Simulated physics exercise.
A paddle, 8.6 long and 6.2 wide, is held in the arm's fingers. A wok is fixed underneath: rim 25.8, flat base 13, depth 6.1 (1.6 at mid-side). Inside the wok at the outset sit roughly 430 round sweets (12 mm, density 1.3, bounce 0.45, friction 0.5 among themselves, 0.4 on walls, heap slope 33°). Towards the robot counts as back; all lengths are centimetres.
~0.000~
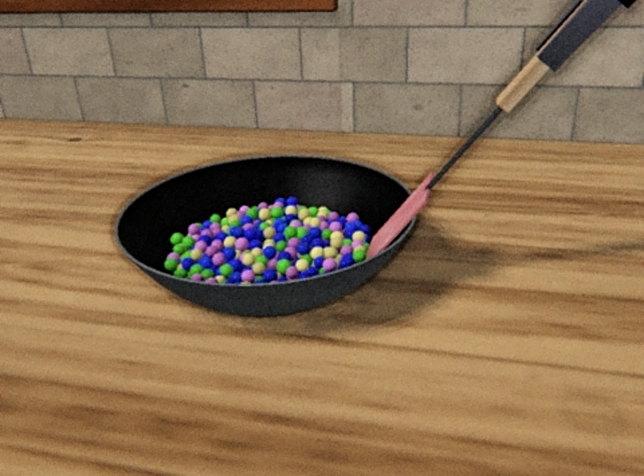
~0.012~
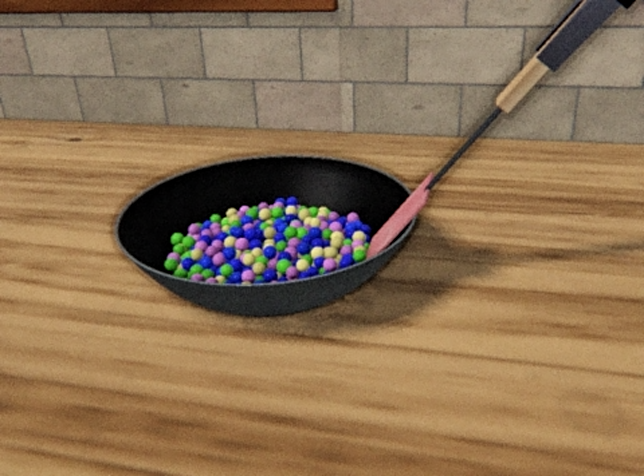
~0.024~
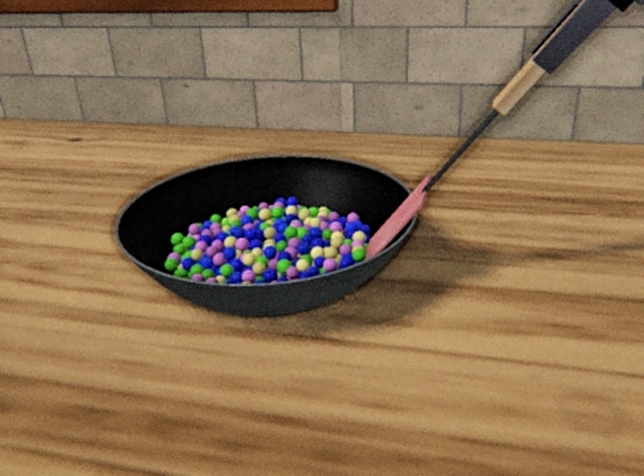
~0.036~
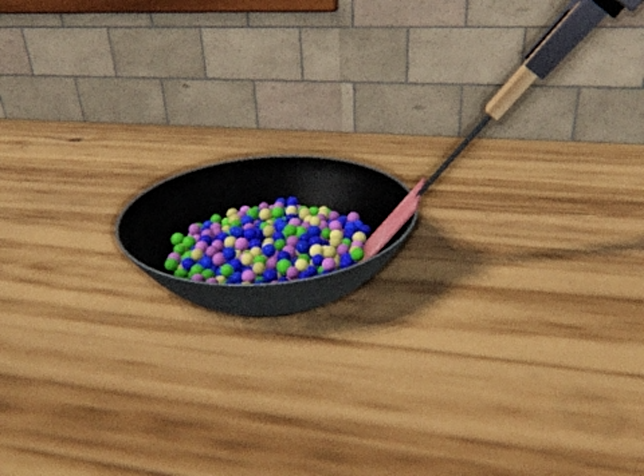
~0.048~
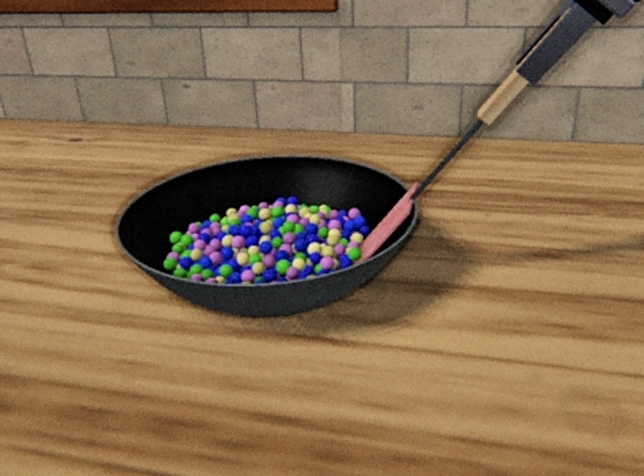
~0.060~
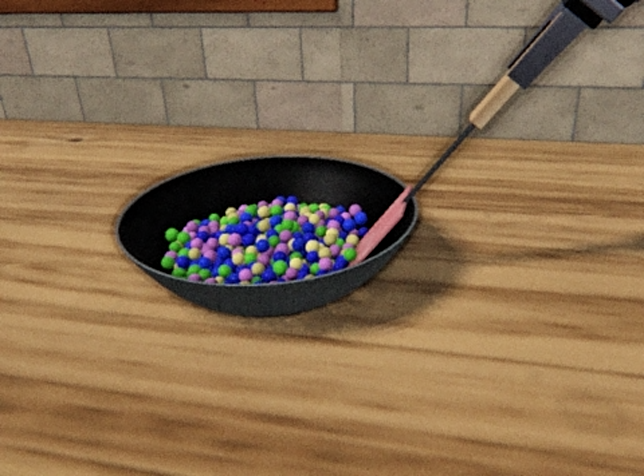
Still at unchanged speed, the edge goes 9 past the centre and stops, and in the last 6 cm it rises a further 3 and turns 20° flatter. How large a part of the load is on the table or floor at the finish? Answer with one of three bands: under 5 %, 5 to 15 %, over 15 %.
5 to 15 %.
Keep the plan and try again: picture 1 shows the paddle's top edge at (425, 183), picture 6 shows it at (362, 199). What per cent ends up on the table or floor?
Around 35 per cent finishes on the table or floor.
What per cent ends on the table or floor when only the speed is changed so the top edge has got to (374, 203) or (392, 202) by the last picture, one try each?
25 % and 20 %.
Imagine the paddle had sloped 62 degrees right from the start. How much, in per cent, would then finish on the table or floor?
Result, estimated: 10 %.
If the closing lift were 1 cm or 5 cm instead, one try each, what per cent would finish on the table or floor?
5 and 10 per cent.
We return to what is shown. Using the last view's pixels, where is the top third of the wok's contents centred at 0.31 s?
The middle lies somewhere about (206, 220).
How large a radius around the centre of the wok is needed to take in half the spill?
Distance, approx.: 18 cm.
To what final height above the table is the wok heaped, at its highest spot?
About 7.5 cm above the table.
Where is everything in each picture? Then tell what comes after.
Paddle top edge at (430, 186), sloping 53°; upper third of the load around (277, 243), from x 170 to 365, top at y 205; 427 in the wok, in the first picture.
Paddle top edge at (429, 187), sloping 53°; upper third of the load around (277, 243), from x 170 to 365, top at y 205, in the second picture.
Paddle top edge at (427, 189), sloping 53°; upper third of the load around (276, 243), from x 170 to 365, top at y 205, in the third picture.
Paddle top edge at (421, 193), sloping 53°; upper third of the load around (277, 243), from x 170 to 365, top at y 205, in the fourth picture.
Paddle top edge at (414, 197), sloping 53°; upper third of the load around (275, 242), from x 170 to 365, top at y 205, in the fifth picture.
Paddle top edge at (407, 200), sloping 53°; upper third of the load around (269, 240), from x 170 to 365, top at y 200; 427 in the wok, in the sixth picture.
After 0.19 s, sloping 53°, highest piece 4 above the table; 427 in the wok.
After 0.31 s, sloping 46°, highest piece 6 above the table; 427 in the wok.
After 0.57 s, sloping 33°, highest piece 7 above the table; 398 in the wok, 26 on the table or floor, 3 on the blade or in flight.
After 1.62 s, sloping 33°, highest piece 7 above the table; 395 in the wok, 32 on the table or floor.
At rest, 395 in the wok, 32 on the table or floor. That is 7 % on the table or floor.
